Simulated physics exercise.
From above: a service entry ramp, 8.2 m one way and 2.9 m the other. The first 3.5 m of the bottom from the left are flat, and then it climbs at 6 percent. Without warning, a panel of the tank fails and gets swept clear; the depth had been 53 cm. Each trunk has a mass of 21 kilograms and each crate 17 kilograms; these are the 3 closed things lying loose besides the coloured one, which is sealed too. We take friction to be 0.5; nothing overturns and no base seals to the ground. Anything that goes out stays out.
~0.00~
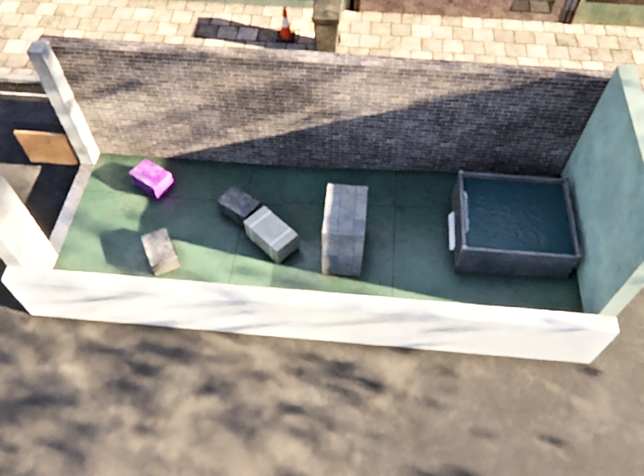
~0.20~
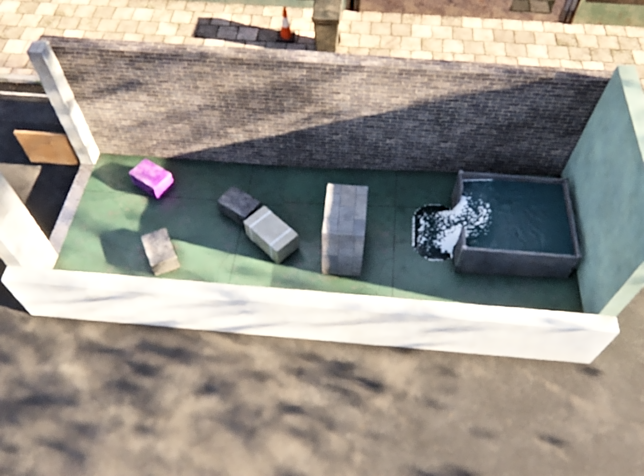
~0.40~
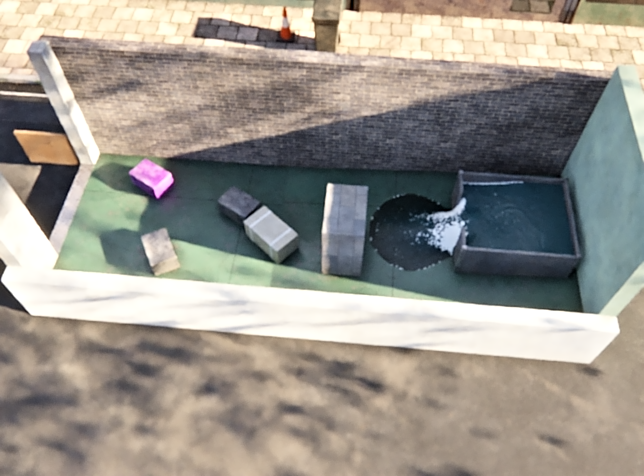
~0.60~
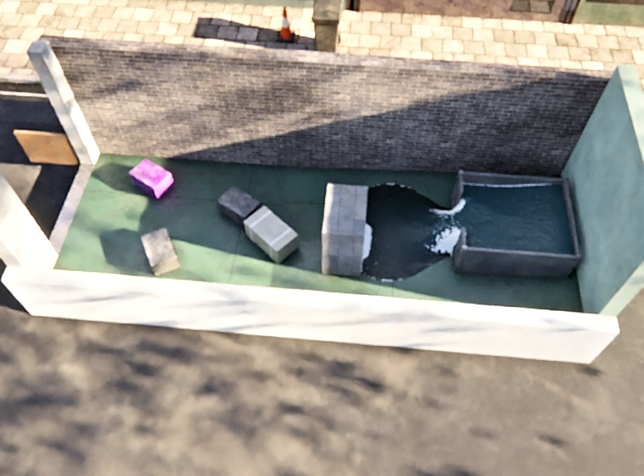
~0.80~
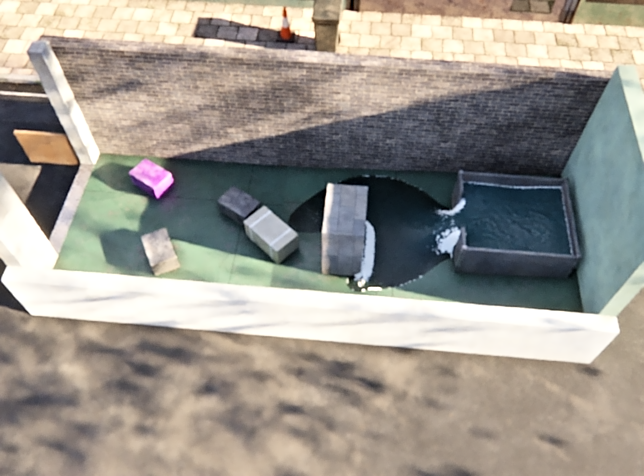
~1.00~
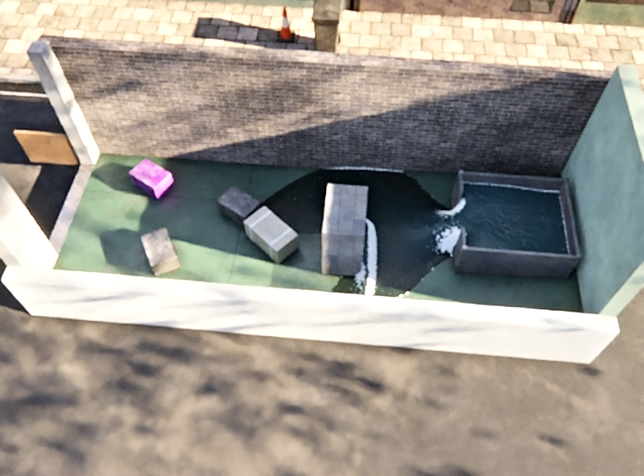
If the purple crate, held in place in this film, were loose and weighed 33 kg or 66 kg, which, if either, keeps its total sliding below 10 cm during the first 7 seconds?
It is going to require the top value.
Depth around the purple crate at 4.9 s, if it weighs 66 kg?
Depth: Approx. 8 cm.
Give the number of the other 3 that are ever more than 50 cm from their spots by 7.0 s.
My count gives 0.
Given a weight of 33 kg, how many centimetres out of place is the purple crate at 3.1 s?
30 cm.
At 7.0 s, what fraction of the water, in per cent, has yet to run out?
78 %.
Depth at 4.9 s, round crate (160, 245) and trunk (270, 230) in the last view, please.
First roughly 4 cm, second roughly 3 cm.
After 1.4 s the purple crate would be 0 cm from its start with 33 kg and 0 cm from its start with 66 kg; 0 cm of water round it then.
After 3.1 s the purple crate would be 28 cm from its start with 33 kg and 0 cm from its start with 66 kg; 9 cm of water round it then.
After 4.9 s the purple crate would be 39 cm from its start with 33 kg and 0 cm from its start with 66 kg; 8 cm of water round it then.
After 7.0 s the purple crate would be 39 cm from its start with 33 kg and 0 cm from its start with 66 kg; 5 cm of water round it then.
